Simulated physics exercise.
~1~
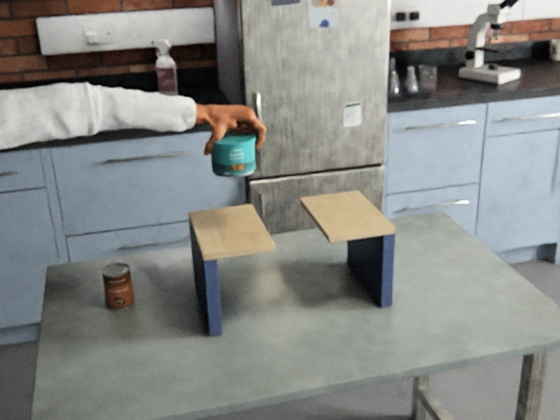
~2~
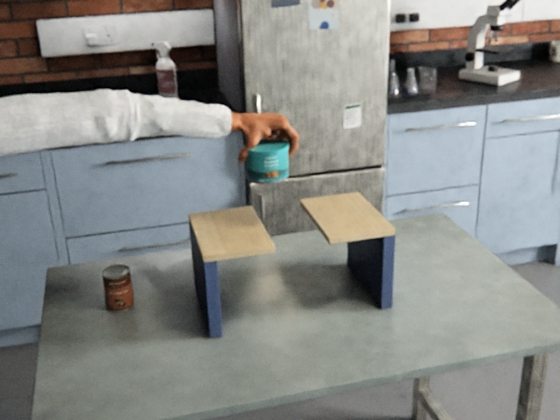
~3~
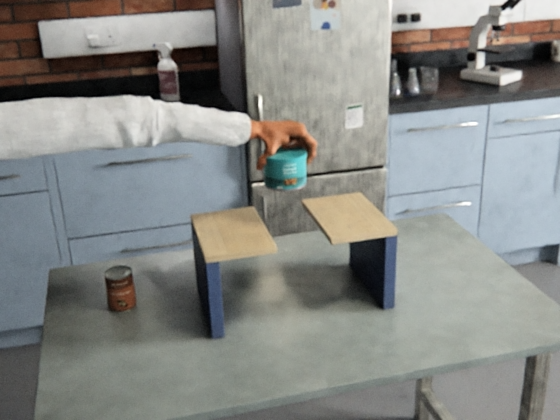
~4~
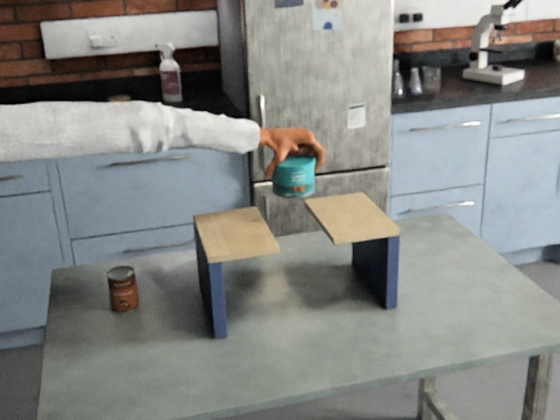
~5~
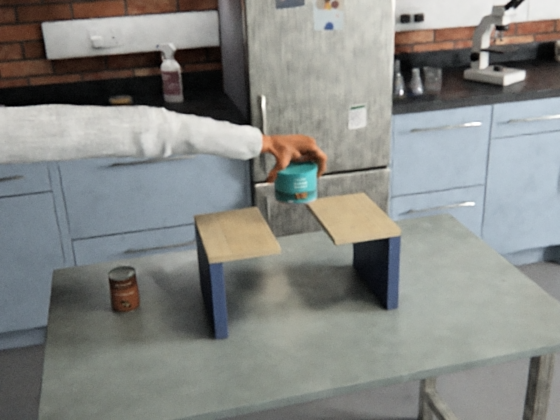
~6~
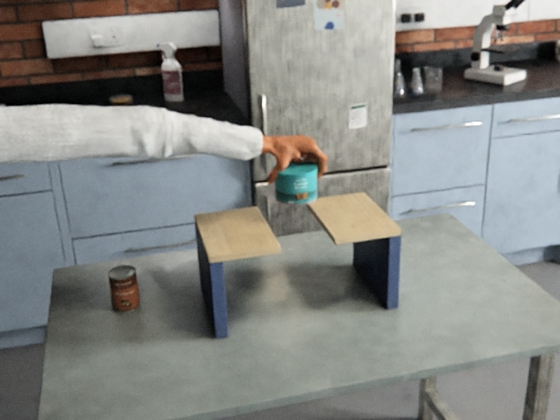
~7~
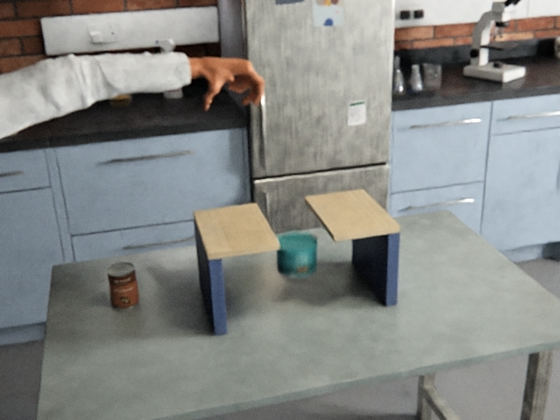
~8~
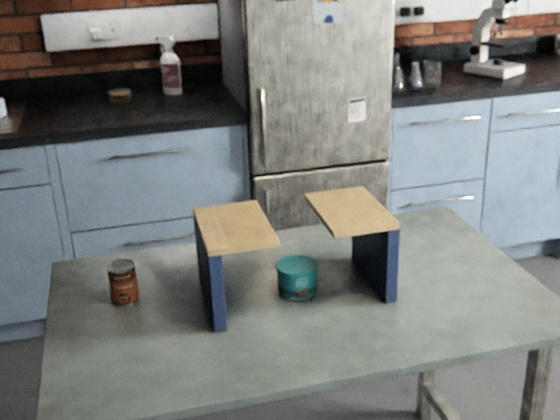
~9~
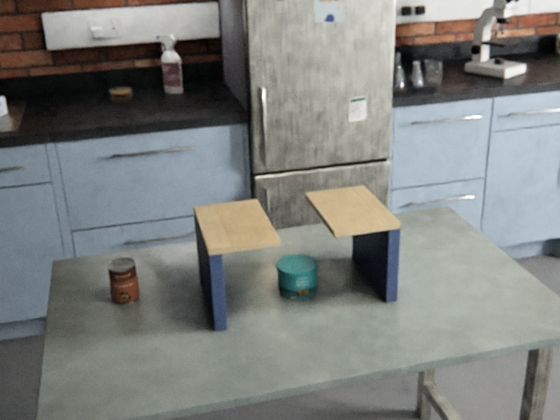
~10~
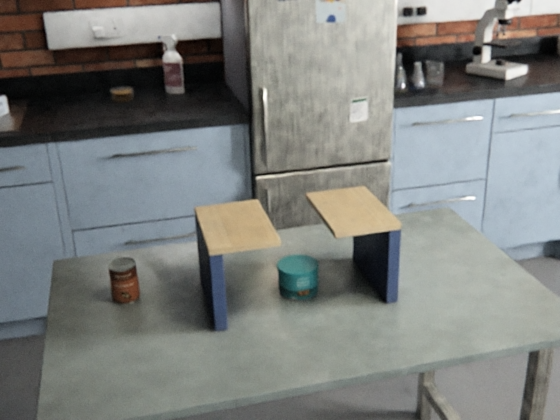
In this clip, a hand carries a turquoise tub rightward over the gap between two wooden ledges, lowers it slightly and lets go. The tub drops through the gap and comes to rest upright on the table, while an orange tin stays put at the left.
